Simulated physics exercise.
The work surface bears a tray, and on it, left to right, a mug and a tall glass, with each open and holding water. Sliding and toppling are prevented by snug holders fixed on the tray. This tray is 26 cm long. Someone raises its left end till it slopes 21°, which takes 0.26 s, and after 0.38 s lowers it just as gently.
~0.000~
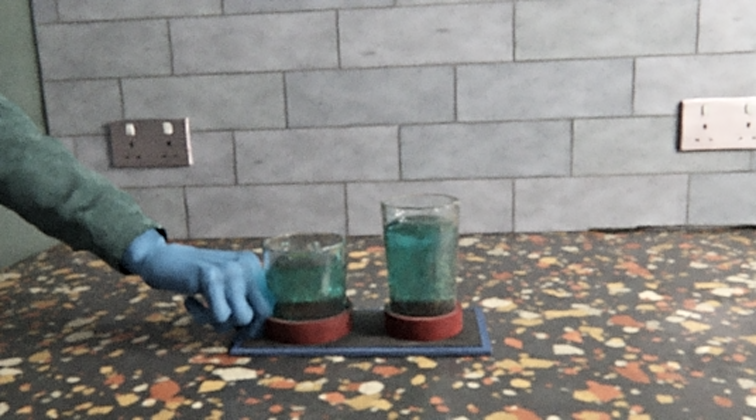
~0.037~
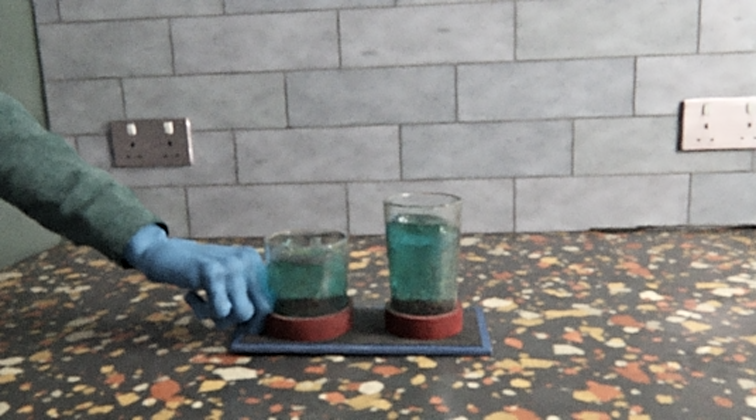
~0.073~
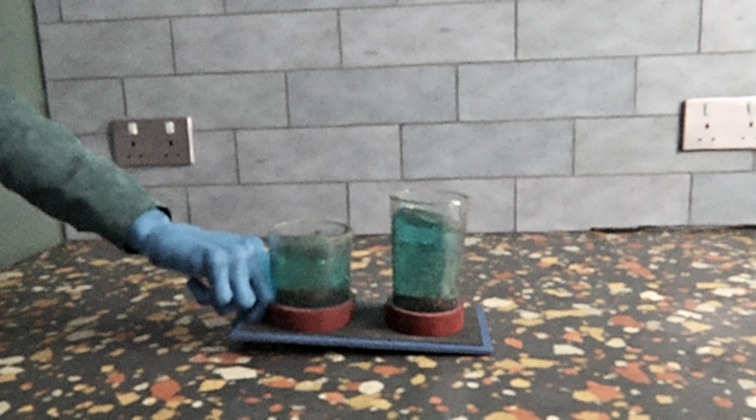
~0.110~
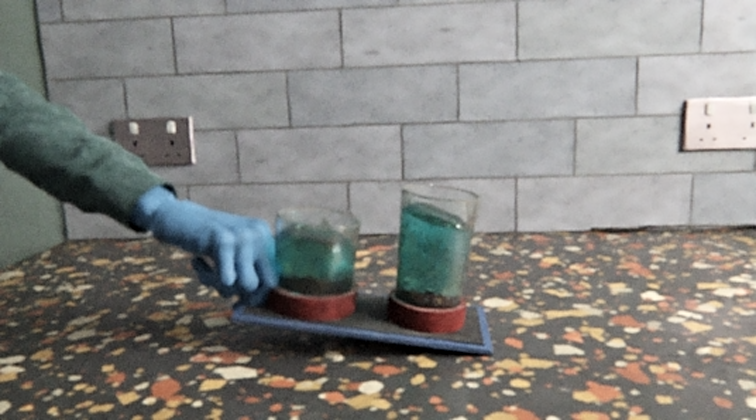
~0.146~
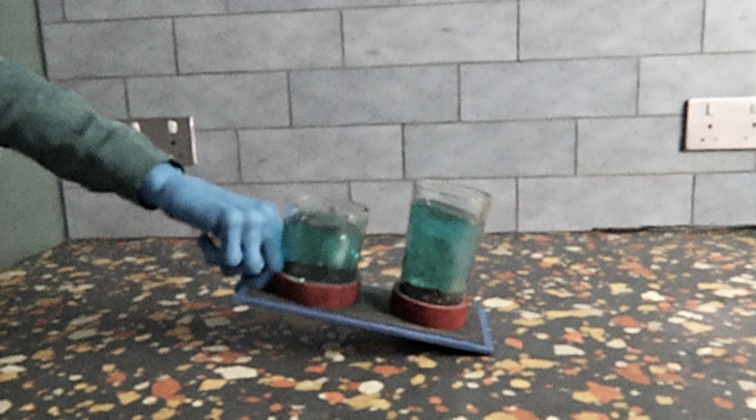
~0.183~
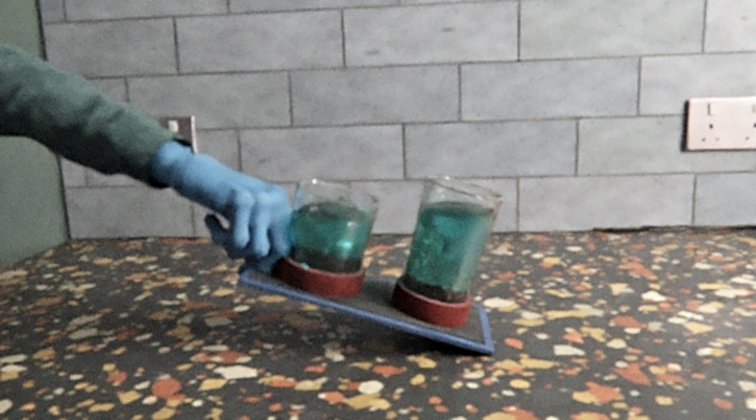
A blue-gloved hand gently raises the left end of a tray holding two water-filled glasses.
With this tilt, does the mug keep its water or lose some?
The mug loses some.
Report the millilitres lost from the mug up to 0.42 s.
20 ml.
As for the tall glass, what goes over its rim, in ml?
15 ml.
By 0.42 s the slope is 21°; losses from the left are 18, 12 ml.
By 0.67 s the slope is 21°; losses from the left are 20, 14 ml.
By 0.90 s the slope is 0°; losses from the left are 23, 14 ml.
By 1.15 s the slope is 0°; losses from the left are 23, 14 ml.
At rest losses from the left are 23, 14 ml.
